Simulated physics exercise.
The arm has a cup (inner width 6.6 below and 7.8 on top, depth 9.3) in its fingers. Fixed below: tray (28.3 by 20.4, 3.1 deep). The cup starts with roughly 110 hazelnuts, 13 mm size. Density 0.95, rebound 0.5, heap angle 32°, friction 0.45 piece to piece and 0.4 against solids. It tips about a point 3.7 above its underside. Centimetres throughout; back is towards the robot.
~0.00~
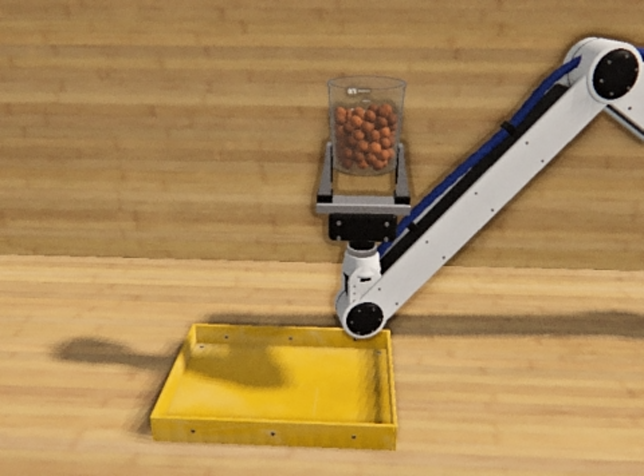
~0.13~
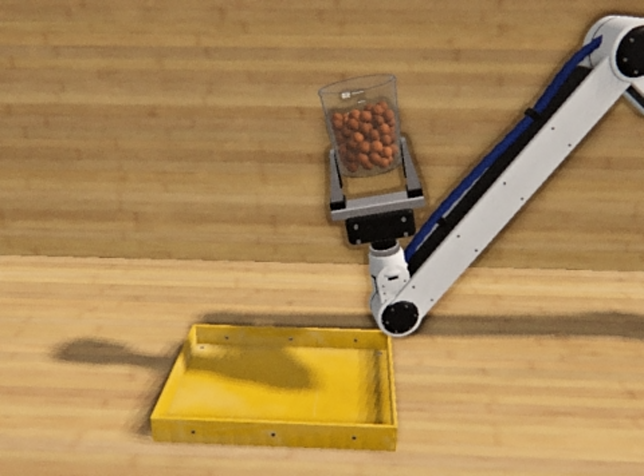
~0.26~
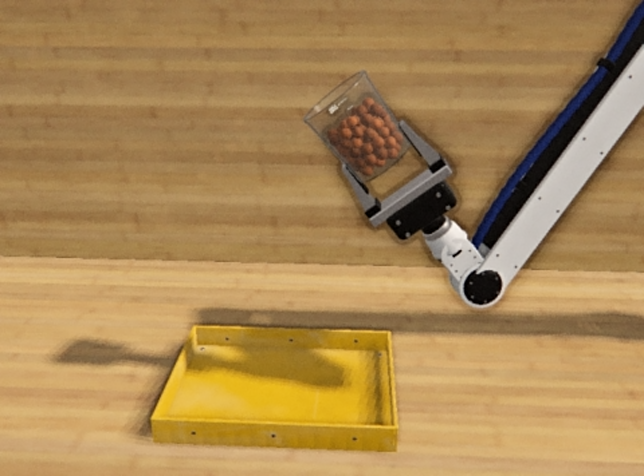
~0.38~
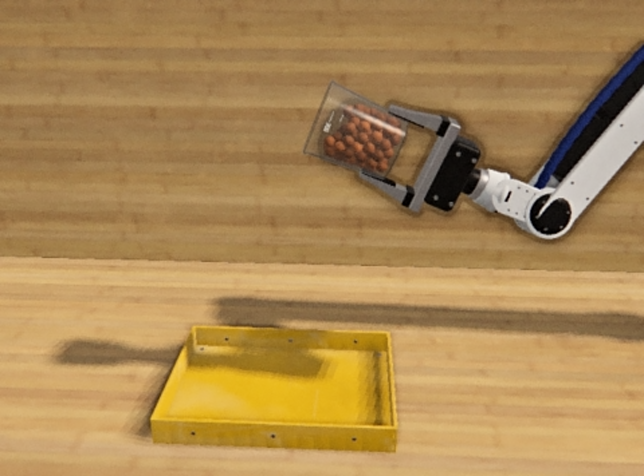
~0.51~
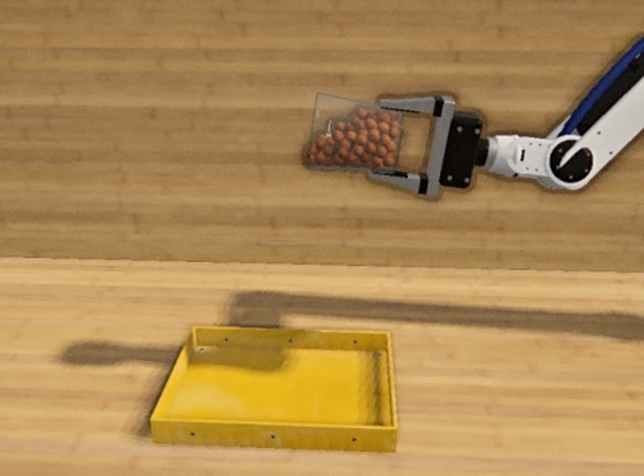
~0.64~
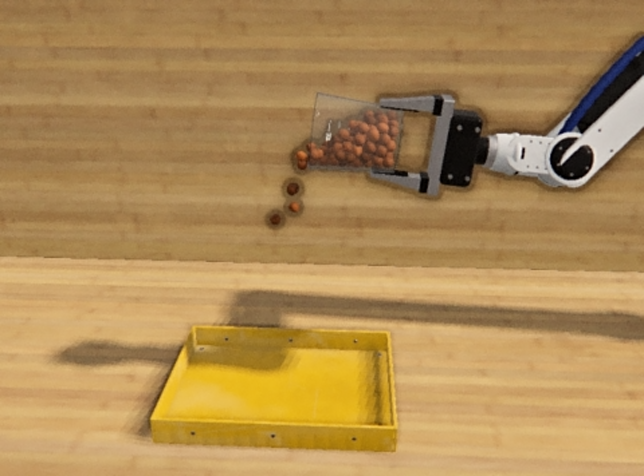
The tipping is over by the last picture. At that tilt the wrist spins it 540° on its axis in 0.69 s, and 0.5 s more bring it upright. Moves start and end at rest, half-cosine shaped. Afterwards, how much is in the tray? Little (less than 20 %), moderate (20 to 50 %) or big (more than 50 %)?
Share in the tray: Moderate (20 to 50 %).
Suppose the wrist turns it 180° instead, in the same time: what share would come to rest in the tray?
In that case some 30 per cent.
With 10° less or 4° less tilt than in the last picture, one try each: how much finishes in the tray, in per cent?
About 10 and 25 per cent.
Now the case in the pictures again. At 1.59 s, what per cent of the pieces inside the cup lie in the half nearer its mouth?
Roughly 35 per cent.
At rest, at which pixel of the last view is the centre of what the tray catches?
Around (213, 396).
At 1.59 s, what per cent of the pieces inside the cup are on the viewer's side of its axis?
Roughly 55 per cent.
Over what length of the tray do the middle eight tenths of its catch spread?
About 22 cm.
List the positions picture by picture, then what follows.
Cup middle at (365, 127), upright; upper third of the load around (369, 121), from x 340 to 390, top at y 110; 108 in the cup, in the first frame.
Cup middle at (364, 128), tipped 11°; upper third of the load around (367, 120), from x 335 to 390, top at y 110, in the second frame.
Cup middle at (361, 130), tipped 39°; upper third of the load around (368, 122), from x 335 to 400, top at y 105, in the third frame.
Cup middle at (357, 134), tipped 68°; upper third of the load around (366, 124), from x 330 to 395, top at y 110, in the fourth frame.
Cup middle at (357, 136), tipped 83°; upper third of the load around (373, 127), from x 310 to 395, top at y 115, in the fifth frame.
Cup middle at (357, 136), tipped 84°; upper third of the load around (374, 129), from x 275 to 395, top at y 115; 103 in the cup, 5 in flight or on a rim, in the sixth frame.
After 1.12 s, tipped 84°, highest piece 38 above the table; 84 in the cup, 12 in the tray, 12 in flight or on a rim.
After 1.59 s, tipped 39°, highest piece 38 above the table; 68 in the cup, 35 in the tray, 1 on the table or floor, 4 in flight or on a rim.
After 2.03 s, upright, highest piece 38 above the table; 68 in the cup, 37 in the tray, 3 on the table or floor.
After 2.73 s, upright, highest piece 38 above the table; 68 in the cup, 37 in the tray, 3 on the table or floor.
At rest, 68 in the cup, 37 in the tray, 3 on the table or floor. That is 34 % in the tray.
